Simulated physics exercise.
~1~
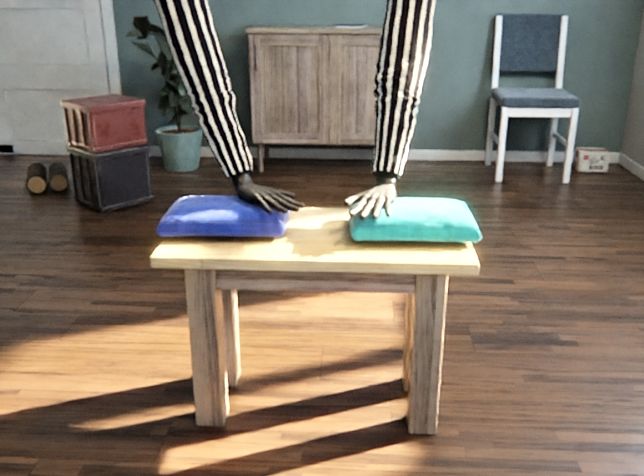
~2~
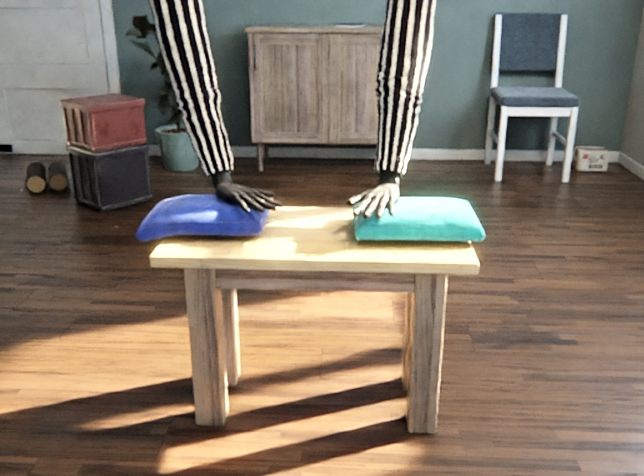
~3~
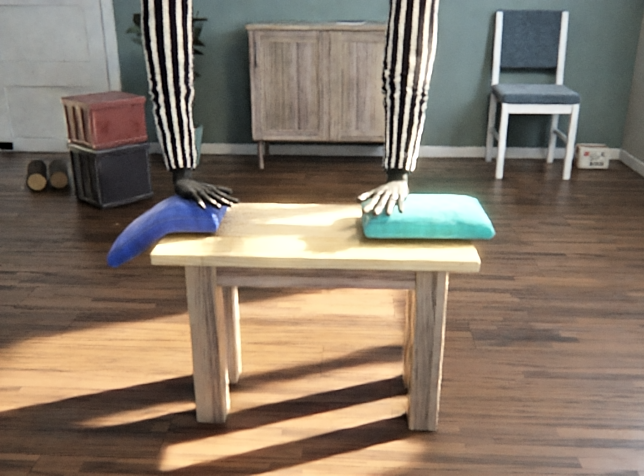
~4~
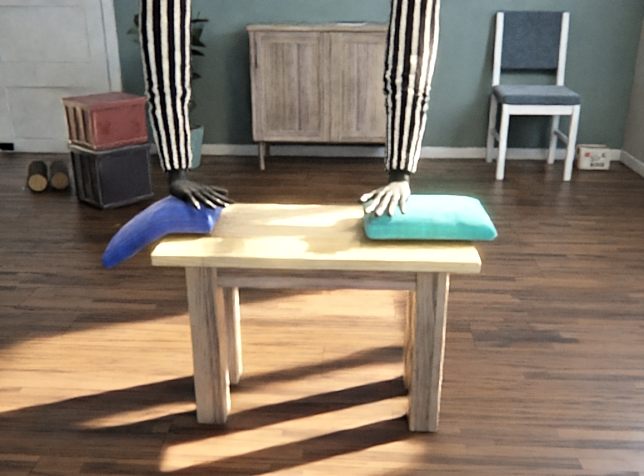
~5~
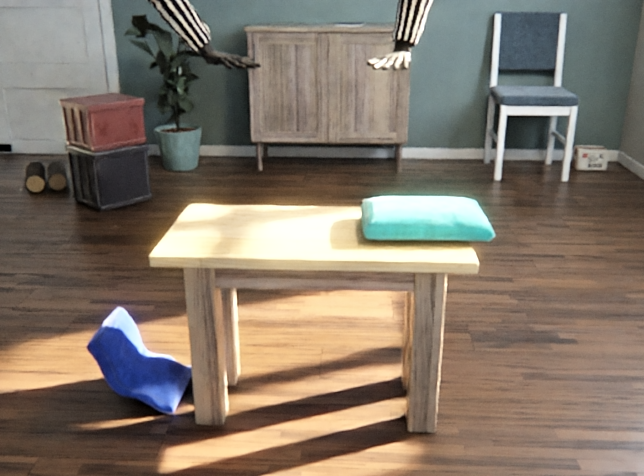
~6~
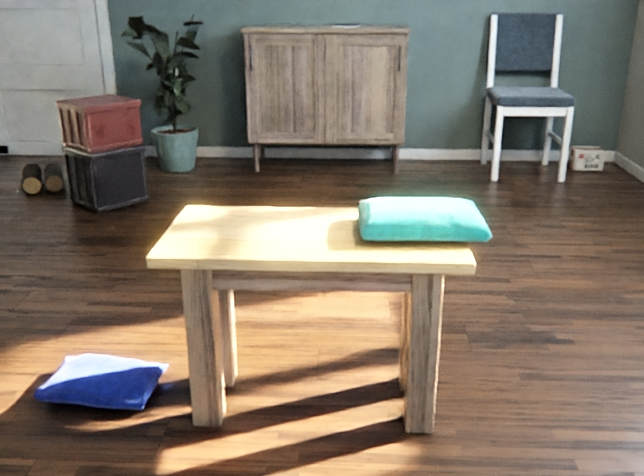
In a room with a wooden floor, two hands in striped sleeves pushed a blue sack and a turquoise sack outward on a bench, then lifted away; the blue one drooped off the left end and fell to the floor, while the turquoise one stayed put.
